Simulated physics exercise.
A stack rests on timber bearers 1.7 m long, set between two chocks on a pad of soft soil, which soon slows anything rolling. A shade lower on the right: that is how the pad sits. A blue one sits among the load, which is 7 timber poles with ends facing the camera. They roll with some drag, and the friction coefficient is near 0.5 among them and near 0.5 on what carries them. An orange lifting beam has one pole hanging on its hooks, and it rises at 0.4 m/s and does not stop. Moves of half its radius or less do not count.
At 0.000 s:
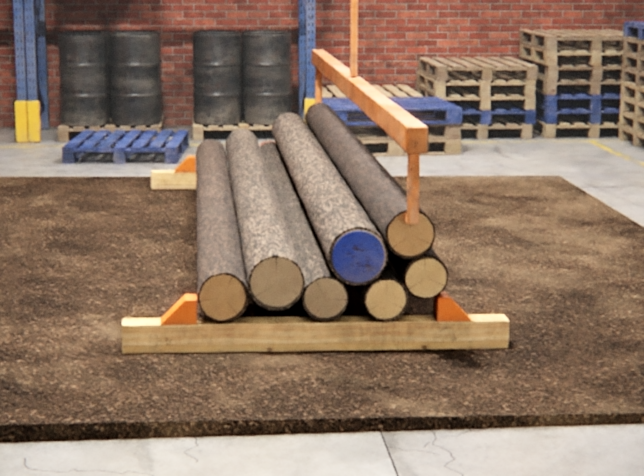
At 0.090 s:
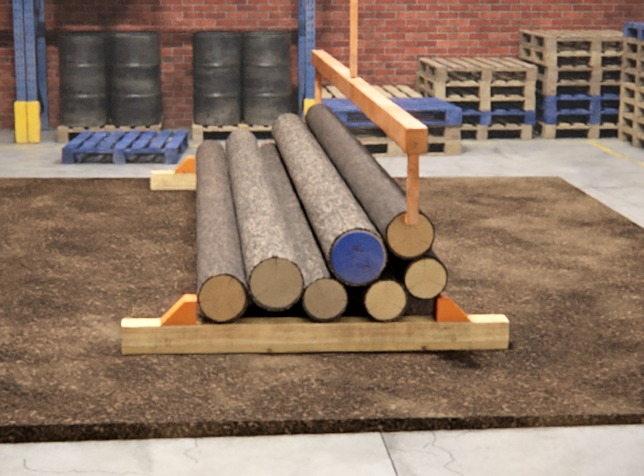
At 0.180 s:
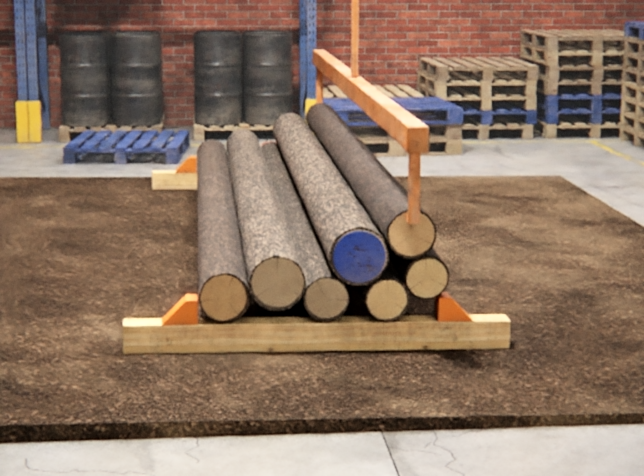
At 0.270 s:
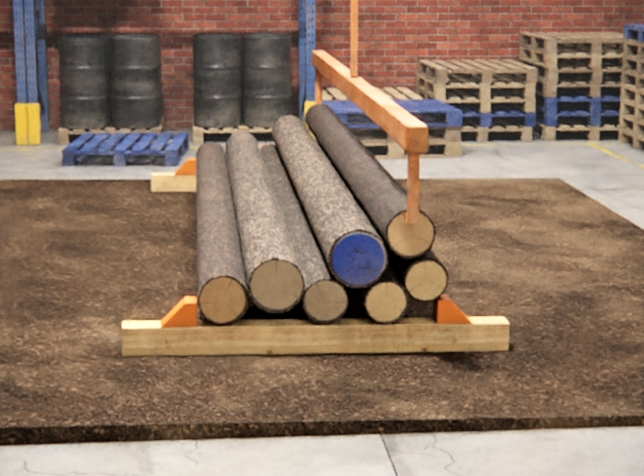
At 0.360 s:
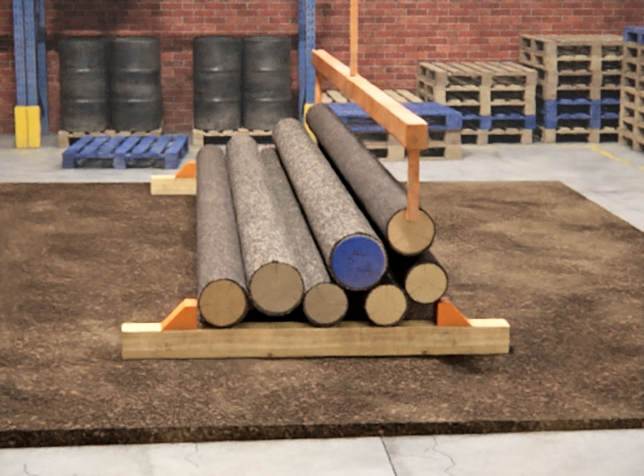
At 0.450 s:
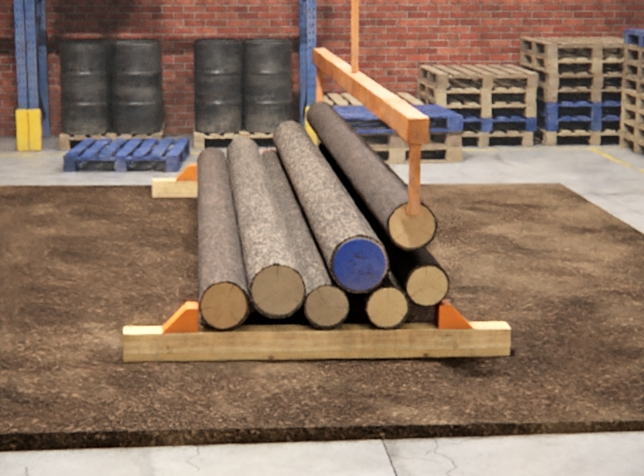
A pole hooked to an orange lifting beam lay still at first, then rose very slightly at the upper right of the stack, while the blue-ended pole and the others stayed put.
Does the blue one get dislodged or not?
I'd say blue keeps its position in the end.
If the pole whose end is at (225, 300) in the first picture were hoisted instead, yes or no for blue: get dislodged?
If so, blue does it.
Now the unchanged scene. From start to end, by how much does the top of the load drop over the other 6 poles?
0 cm.
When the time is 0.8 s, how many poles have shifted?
By that time it stands at 0.
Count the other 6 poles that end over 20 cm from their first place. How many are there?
0 of them.
Then, 0.8 s in, blue is where it was; 0 out of place.
In the end (1.2 s), blue is where it was; 0 out of place.
